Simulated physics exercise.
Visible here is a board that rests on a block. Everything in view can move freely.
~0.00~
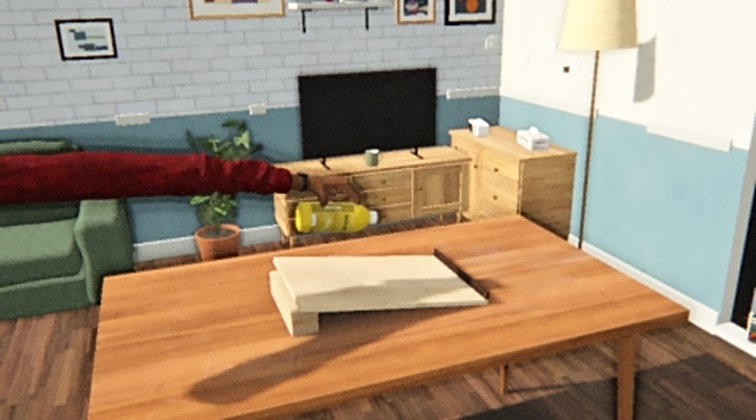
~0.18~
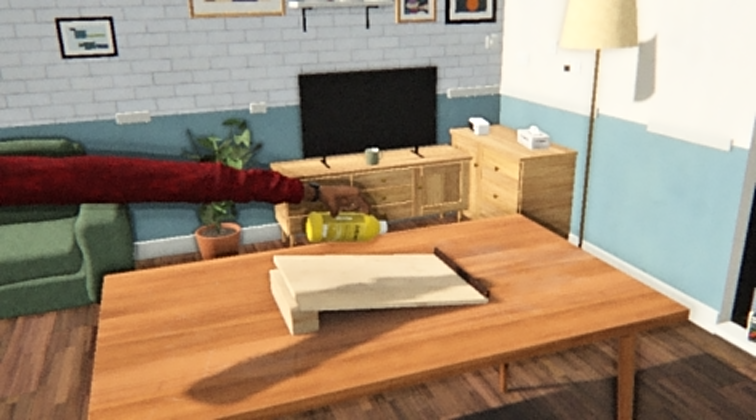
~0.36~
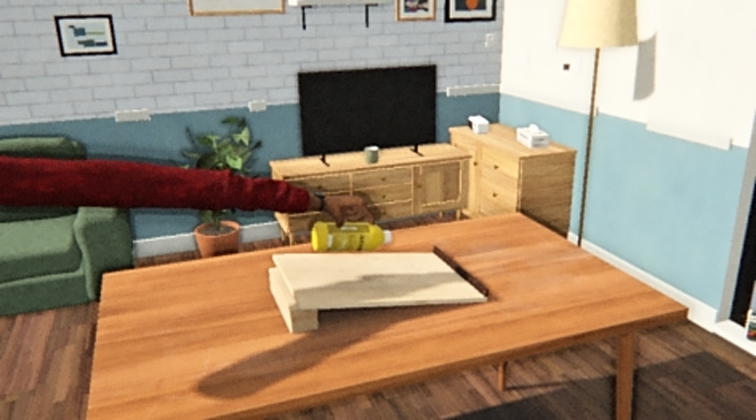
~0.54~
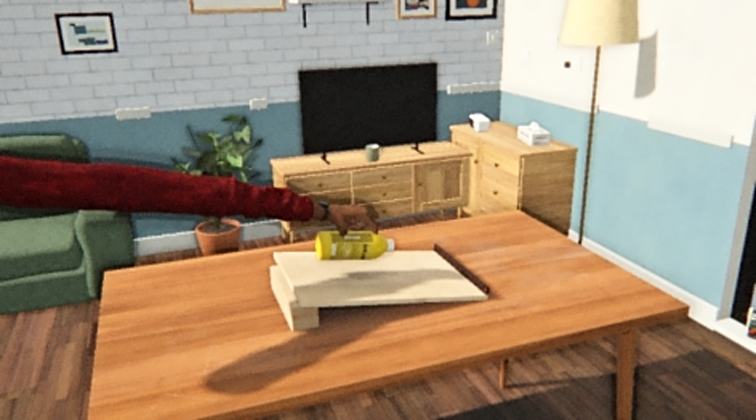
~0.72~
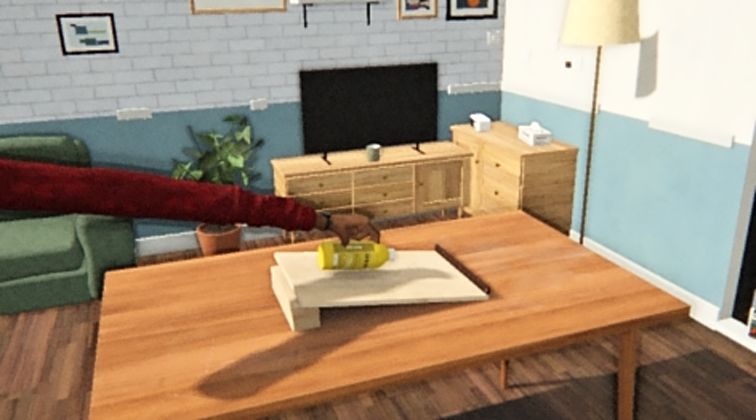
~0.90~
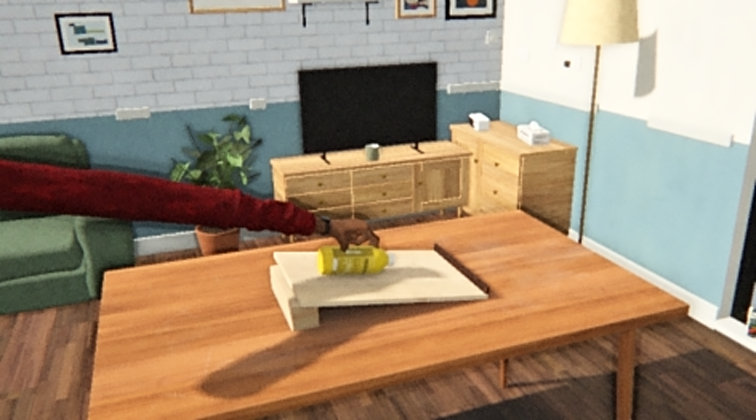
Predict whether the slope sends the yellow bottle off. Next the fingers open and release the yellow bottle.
Prediction: It stays.
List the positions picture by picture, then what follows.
In the first picture, still above its spot; yellow bottle (338, 217).
In the second picture, still above its spot; yellow bottle (349, 227).
In the third picture, still above its spot; yellow bottle (353, 237).
In the fourth picture, still above its spot; yellow bottle (357, 246).
In the fifth picture, still above its spot; yellow bottle (359, 255).
In the sixth picture, in place under the hand; yellow bottle (358, 260).
After 1.10 s, nothing has stirred.
After 1.30 s, yellow bottle resting near (358, 260).
At rest (1.9 s), it is in place. Seen from the same camera at the end, yellow bottle near (358, 260). The yellow bottle keeps its place.
